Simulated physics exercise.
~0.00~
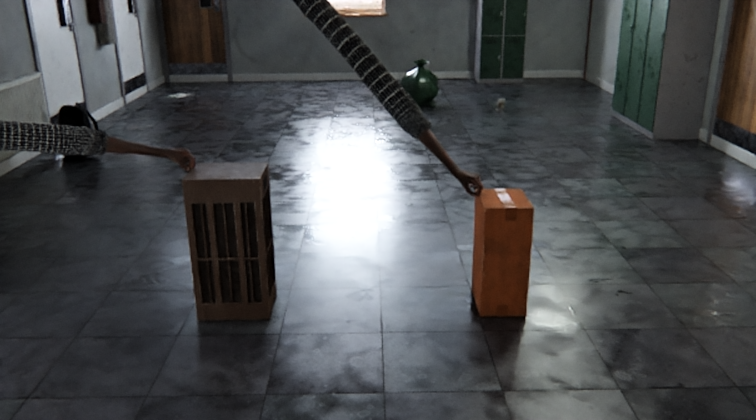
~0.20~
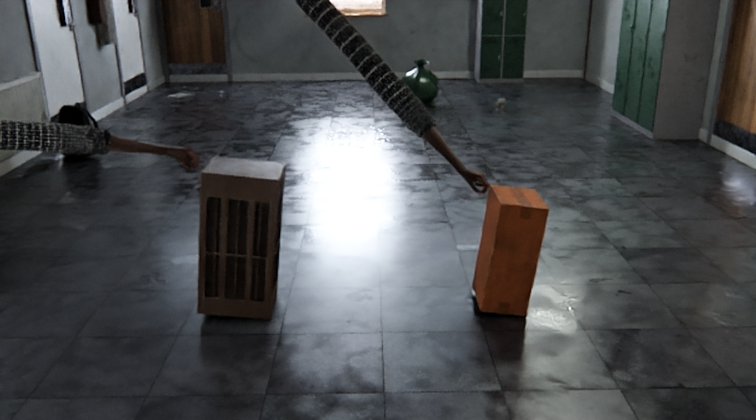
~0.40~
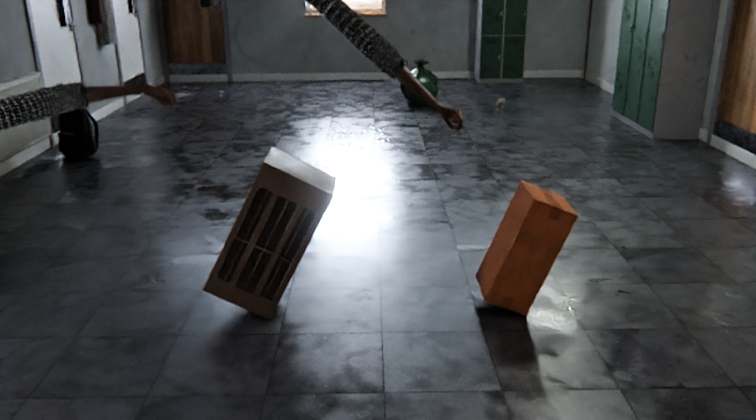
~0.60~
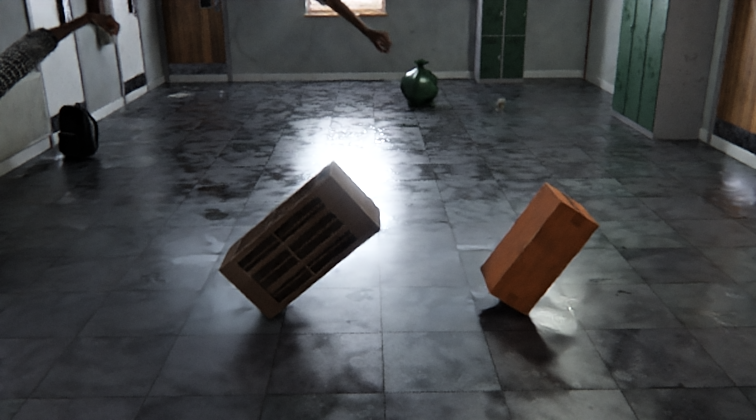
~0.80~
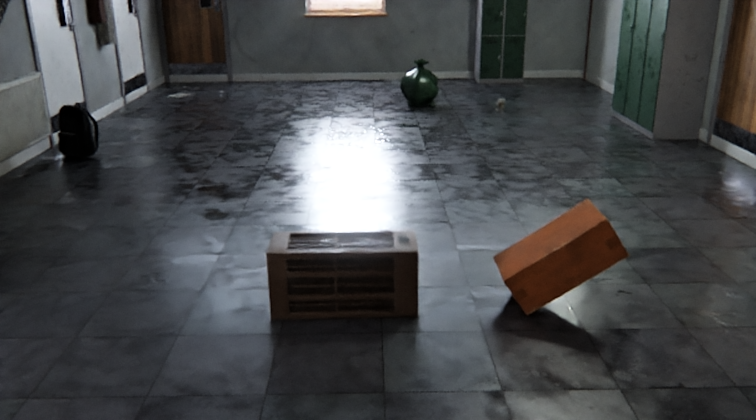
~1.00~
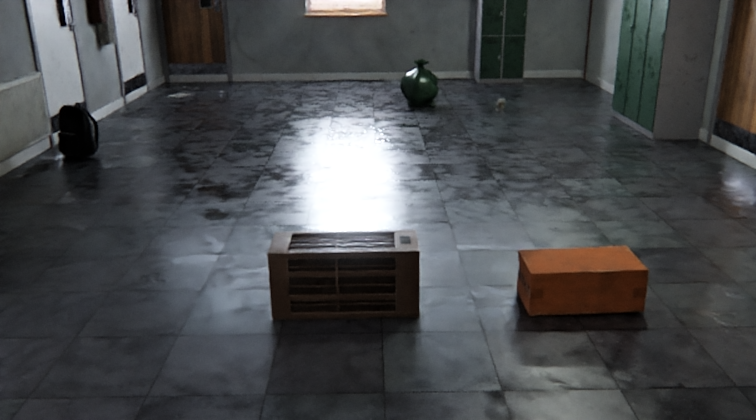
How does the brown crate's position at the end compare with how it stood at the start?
At the start the brown crate stands upright on the tiled floor. By the end it has toppled to the right and lies on its side.
